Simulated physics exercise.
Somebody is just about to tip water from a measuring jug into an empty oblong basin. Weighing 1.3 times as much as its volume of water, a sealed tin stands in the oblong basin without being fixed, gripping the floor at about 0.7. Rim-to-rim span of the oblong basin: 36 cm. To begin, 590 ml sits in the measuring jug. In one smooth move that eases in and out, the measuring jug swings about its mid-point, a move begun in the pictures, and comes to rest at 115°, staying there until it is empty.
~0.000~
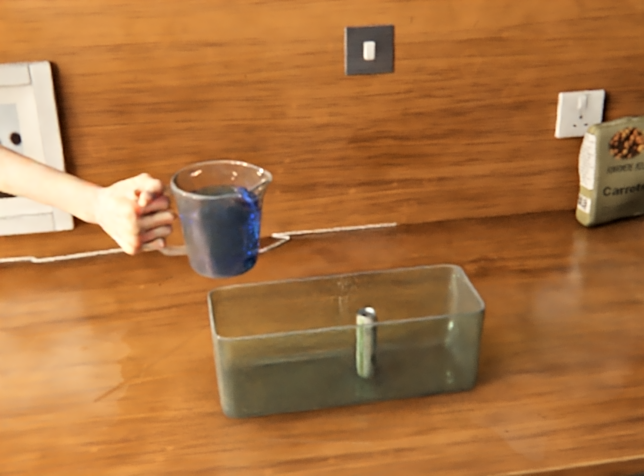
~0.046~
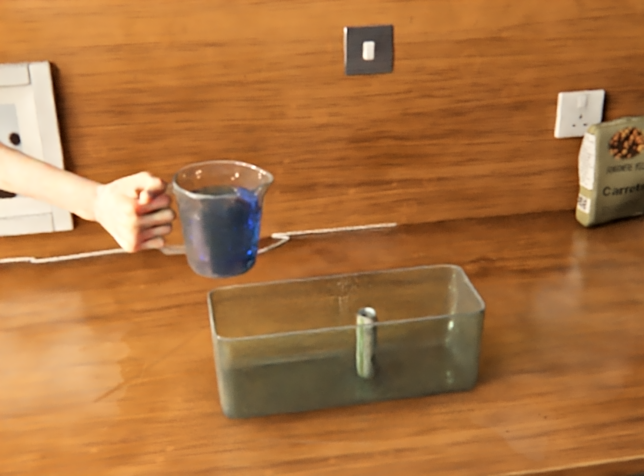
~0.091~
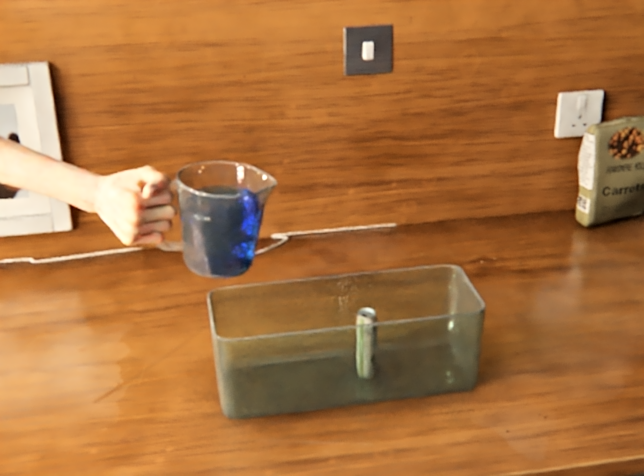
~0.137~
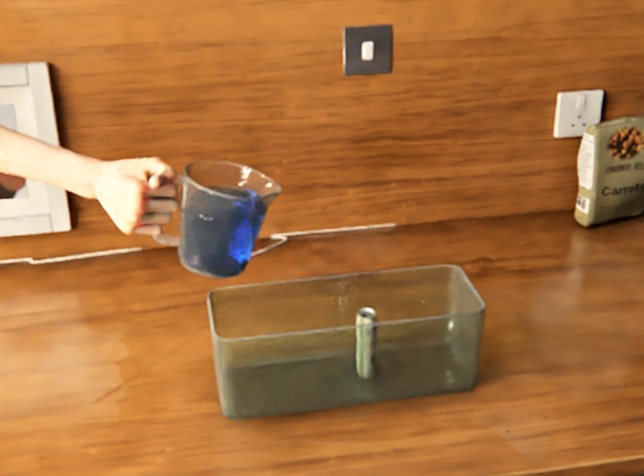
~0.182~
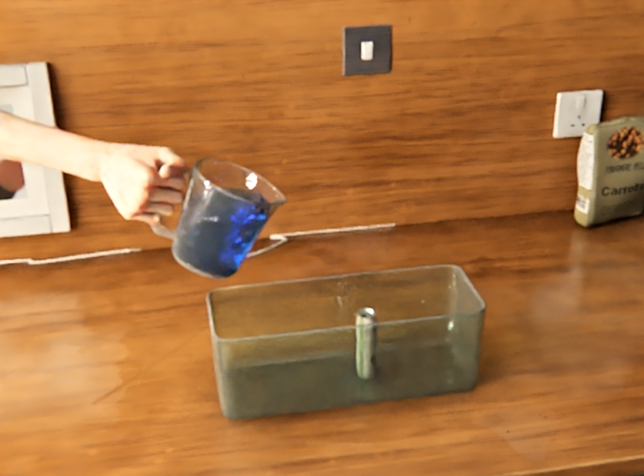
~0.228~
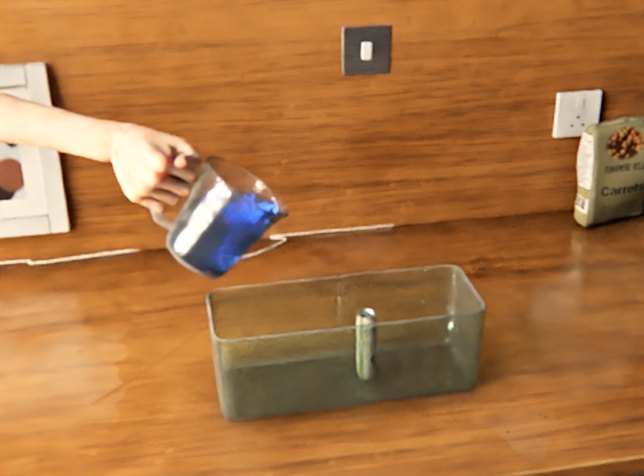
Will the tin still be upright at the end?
Still erect.
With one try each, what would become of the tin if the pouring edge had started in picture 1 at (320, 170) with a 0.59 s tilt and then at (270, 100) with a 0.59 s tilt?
First it tips over; then it tips over.
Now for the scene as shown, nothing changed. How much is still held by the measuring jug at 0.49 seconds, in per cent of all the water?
Some 46 per cent.
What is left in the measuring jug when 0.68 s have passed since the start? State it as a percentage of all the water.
Around 4 in a hundred is still there.
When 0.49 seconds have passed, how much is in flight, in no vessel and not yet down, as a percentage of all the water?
Around 30 in a hundred.
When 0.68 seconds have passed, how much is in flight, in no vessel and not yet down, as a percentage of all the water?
Estimate: About 7 in a hundred.
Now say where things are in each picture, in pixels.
Tilt 0°; pouring edge (272, 176); surface from (179, 202) to (259, 195); the oblong basin's rim runs from (212, 315) to (472, 288); the tin's top is at (367, 316), in the first picture.
Tilt 2°; pouring edge (273, 177); surface from (179, 202) to (260, 196), in the second picture.
Tilt 7°; pouring edge (277, 181); surface from (181, 201) to (262, 197), in the third picture.
Tilt 15°; pouring edge (281, 188); surface from (184, 201) to (266, 198), in the fourth picture.
Tilt 25°; pouring edge (286, 199); surface from (185, 205) to (271, 200), in the fifth picture.
Tilt 37°; pouring edge (289, 212); surface from (180, 215) to (278, 204), in the sixth picture.
By 0.49 s the tilt is 107° and 45 per cent is still to pour; the tin stands where it began.
By 0.68 s the tilt is 115° and 4 per cent is still to pour; the tin stands where it began.
By 0.87 s the tilt is 115° and 0 per cent is still to pour; the tin stands where it began.
By 1.09 s the tilt is 115° and 0 per cent is still to pour; the tin stands where it began.
At rest the tin stands where it began.
